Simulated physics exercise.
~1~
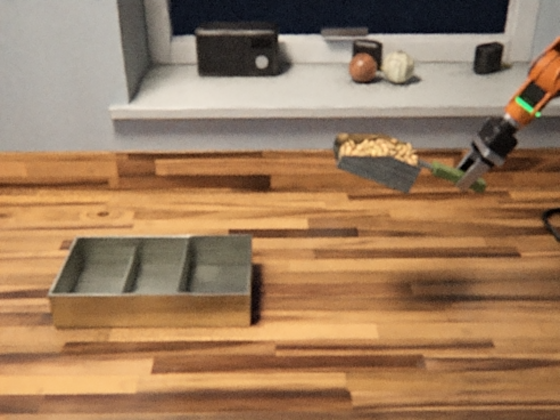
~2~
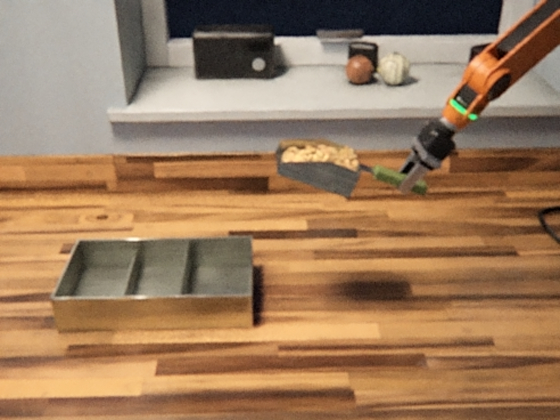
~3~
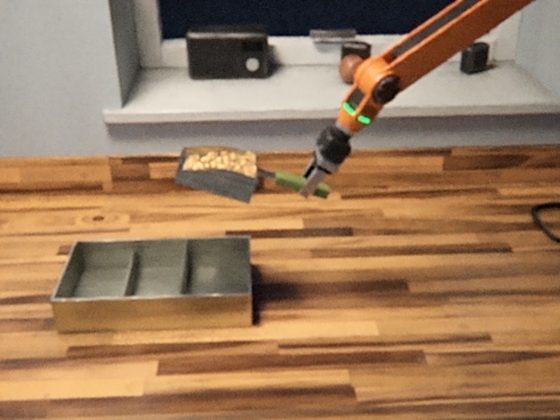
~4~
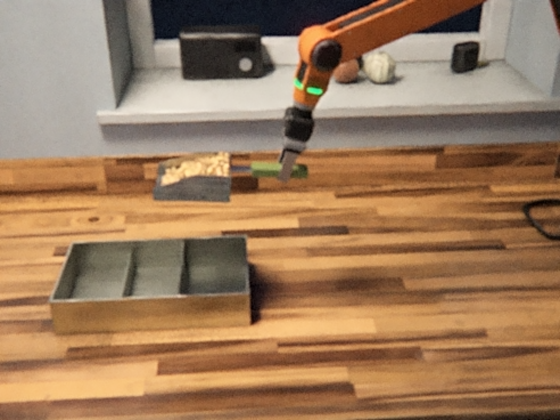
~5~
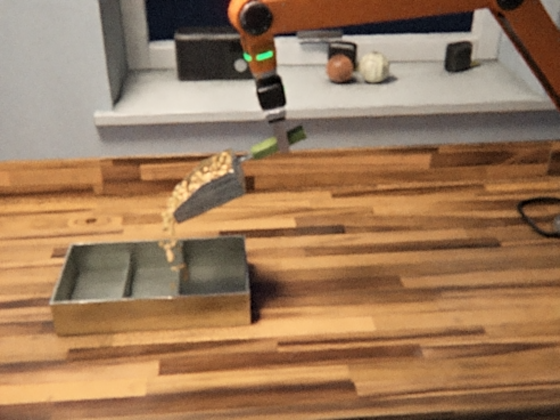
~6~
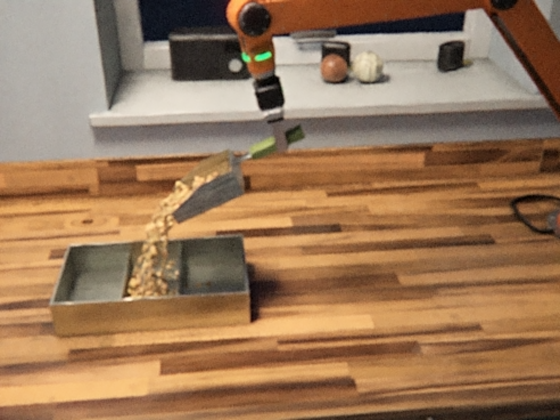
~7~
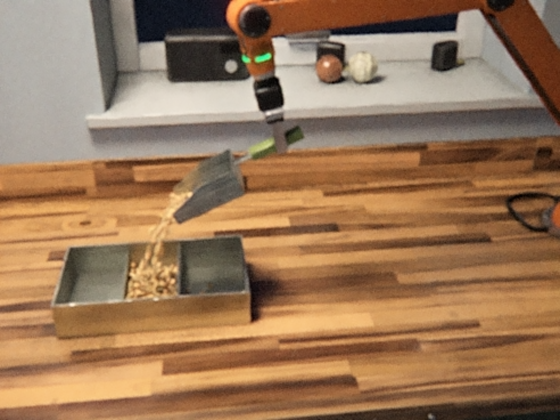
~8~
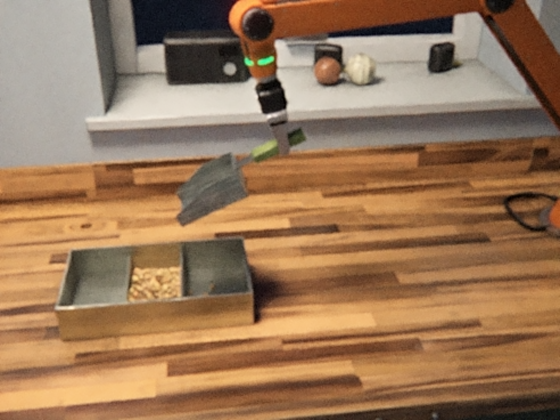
The video shows an orange robot arm carrying a scoop of dried chickpeas leftward over a wooden table, then tipping it above a three-part metal box. The chickpeas pour down until the scoop is empty, and they end up settled in the box's middle part.
